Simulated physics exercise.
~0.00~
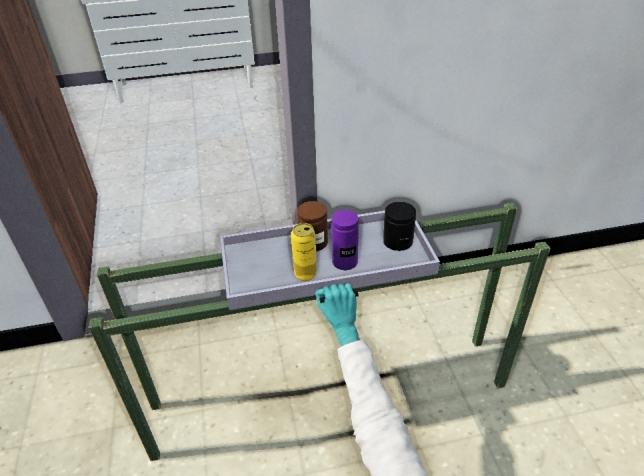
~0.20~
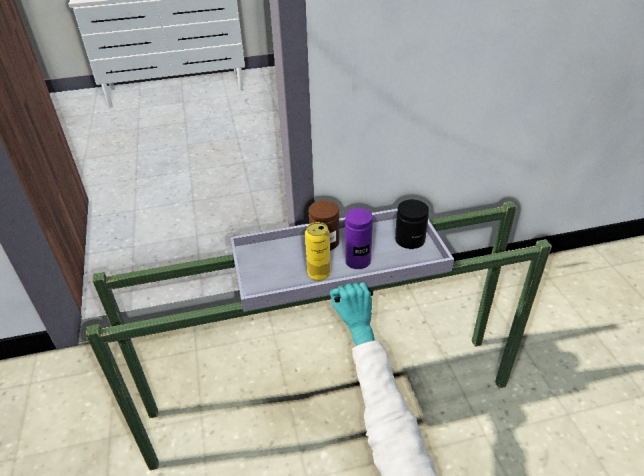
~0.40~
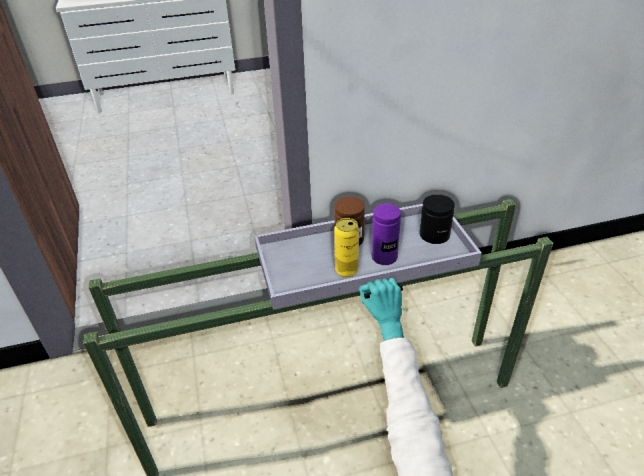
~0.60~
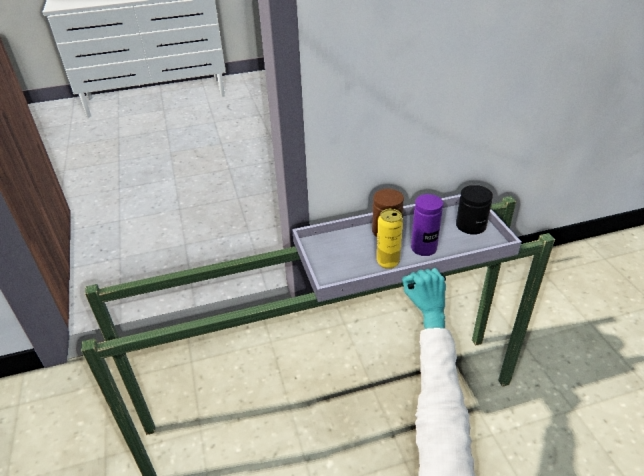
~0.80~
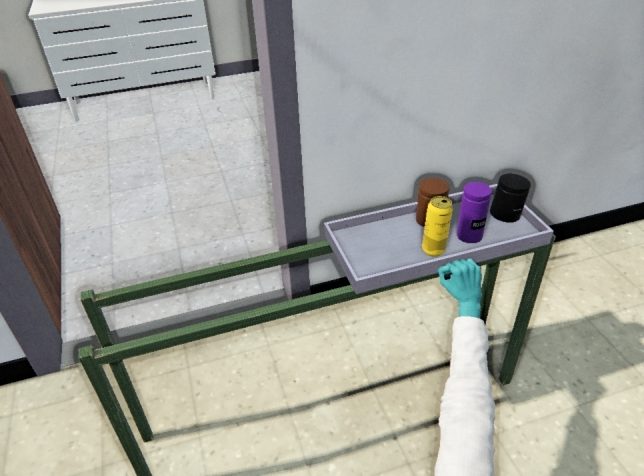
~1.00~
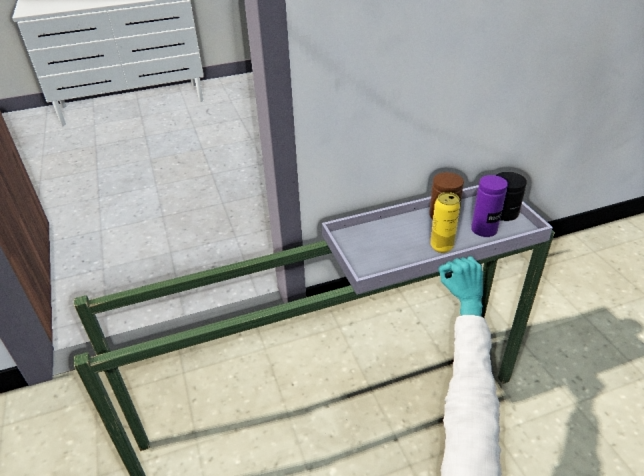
A shallow grey tray holding a yellow can and purple, brown and black jars slid right along green rails, pushed by a gloved hand, until it stopped at the end, where all but the black jar slipped farther right, everything still standing.
